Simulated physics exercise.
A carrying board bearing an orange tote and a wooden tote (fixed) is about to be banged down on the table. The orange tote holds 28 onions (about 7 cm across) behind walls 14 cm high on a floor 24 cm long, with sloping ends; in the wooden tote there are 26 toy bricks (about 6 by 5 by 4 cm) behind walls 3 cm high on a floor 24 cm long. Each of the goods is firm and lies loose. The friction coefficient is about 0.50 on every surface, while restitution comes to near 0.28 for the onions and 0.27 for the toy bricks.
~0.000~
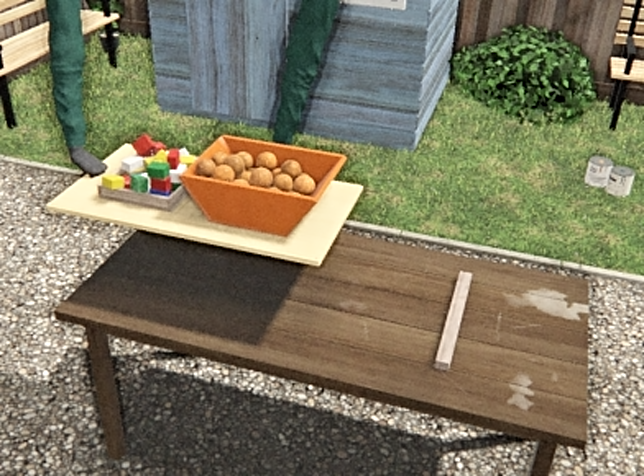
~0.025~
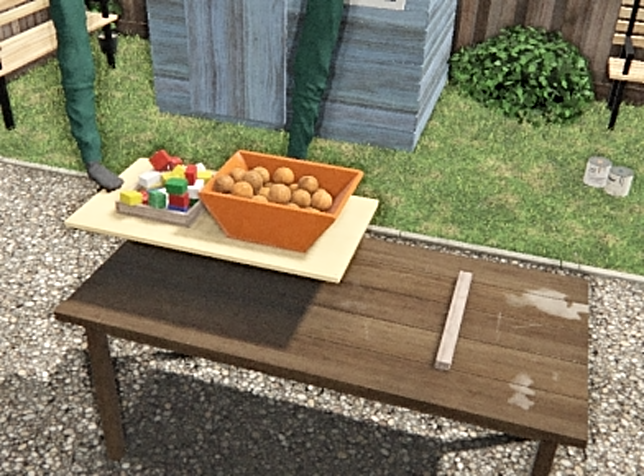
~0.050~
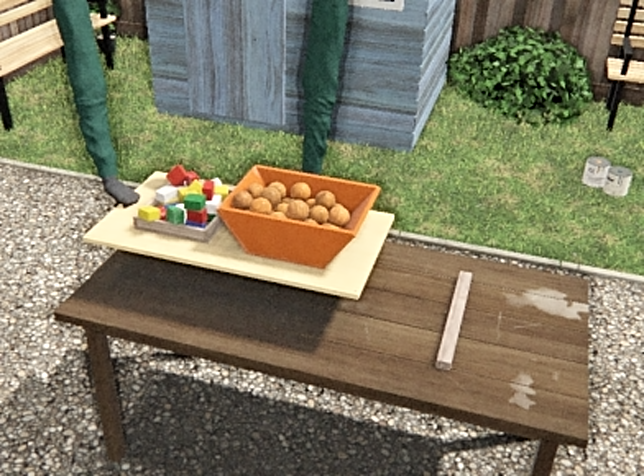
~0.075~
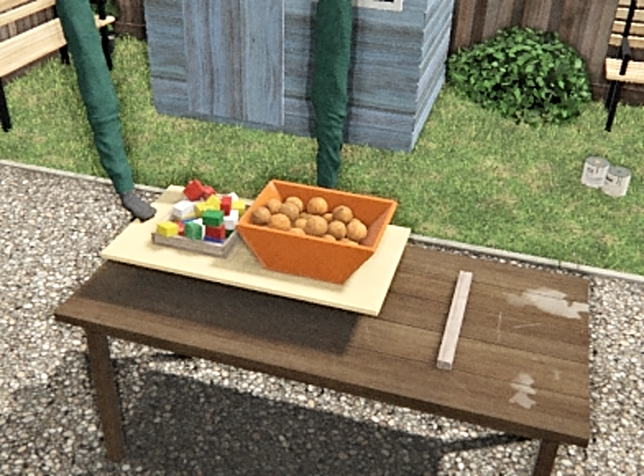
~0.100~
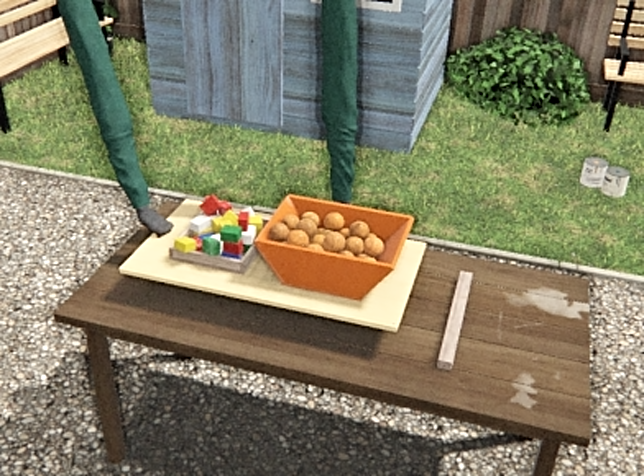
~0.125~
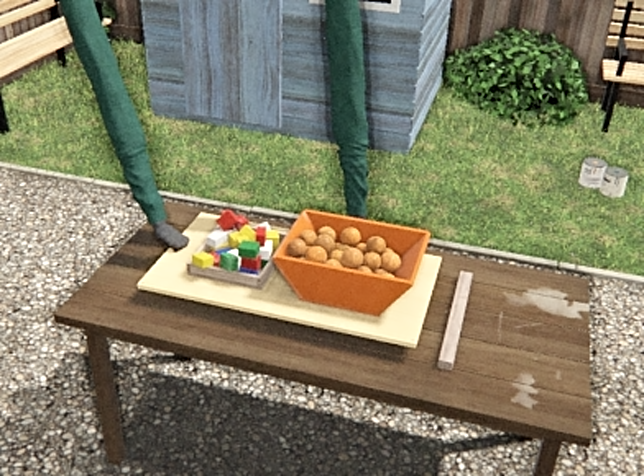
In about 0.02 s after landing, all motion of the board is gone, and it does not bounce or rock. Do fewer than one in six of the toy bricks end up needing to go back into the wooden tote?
It tips past the one-sixth mark.
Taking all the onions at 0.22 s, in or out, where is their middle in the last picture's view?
In the last picture they centre on about (376, 283).
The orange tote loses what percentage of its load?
For the orange tote, roughly 0 percent.
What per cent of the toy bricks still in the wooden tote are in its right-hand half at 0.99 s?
Close to 60 in every hundred.
After 0.14 s, it lands.
After 0.22 s, 0 of 28 out of the orange tote and 7 of 26 out of the wooden tote.
After 0.34 s, 0 of 28 out of the orange tote and 10 of 26 out of the wooden tote.
After 0.56 s, 0 of 28 out of the orange tote and 10 of 26 out of the wooden tote.
When it is over (at 0.99 s), 0 of 28 out of the orange tote and 10 of 26 out of the wooden tote. Asked share, 10 of 26, 38 per cent.
